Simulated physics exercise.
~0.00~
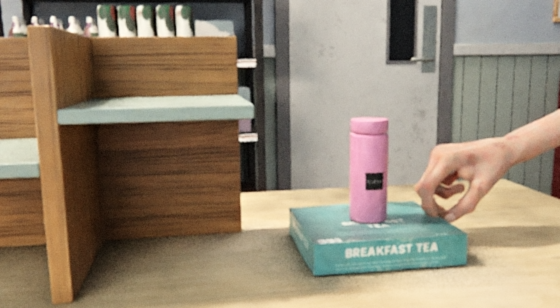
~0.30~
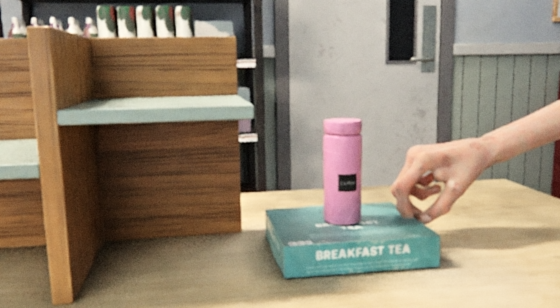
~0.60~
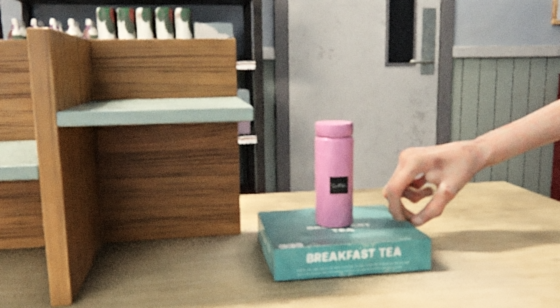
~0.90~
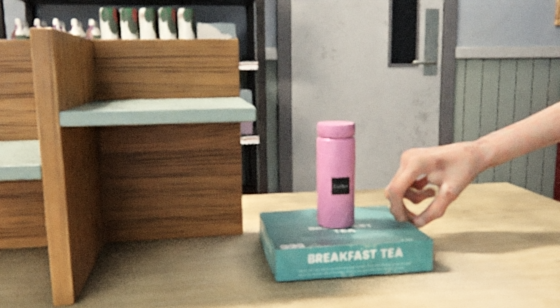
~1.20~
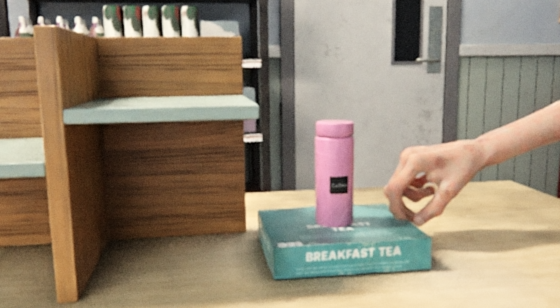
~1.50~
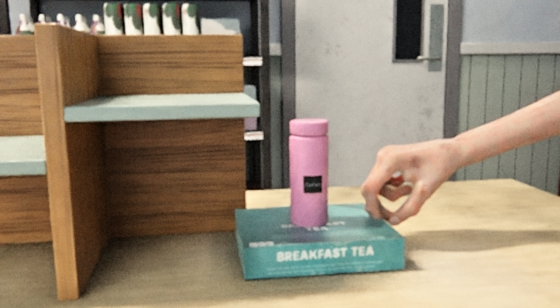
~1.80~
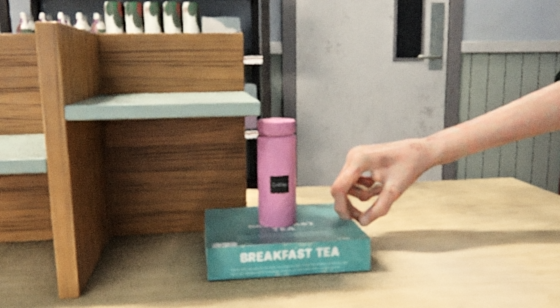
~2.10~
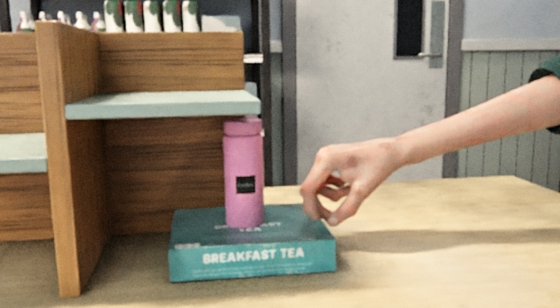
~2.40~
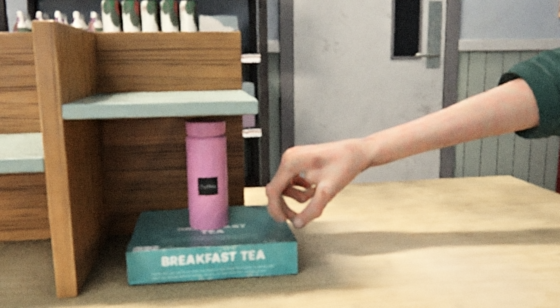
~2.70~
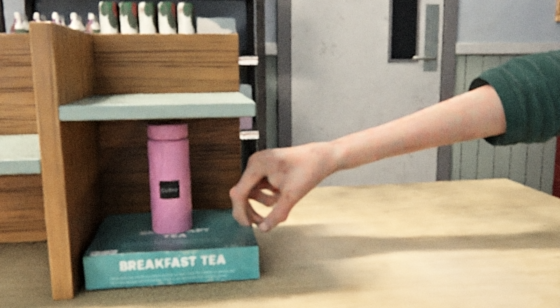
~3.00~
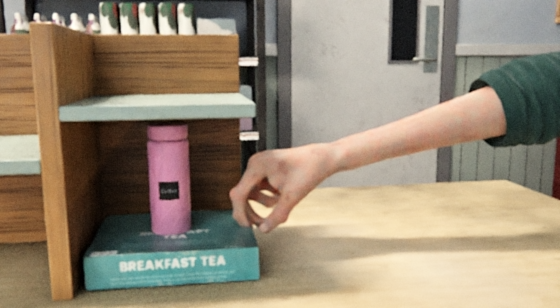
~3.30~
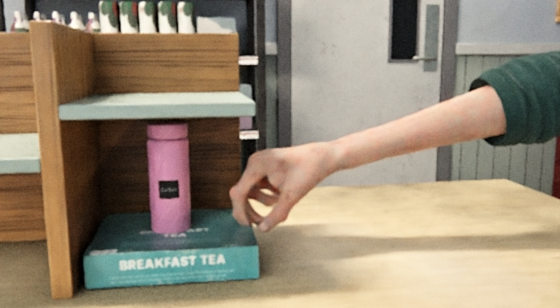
A pink shaker riding upright on a turquoise tea packet as a hand pushes them left beneath a shelf, clearing it untouched.
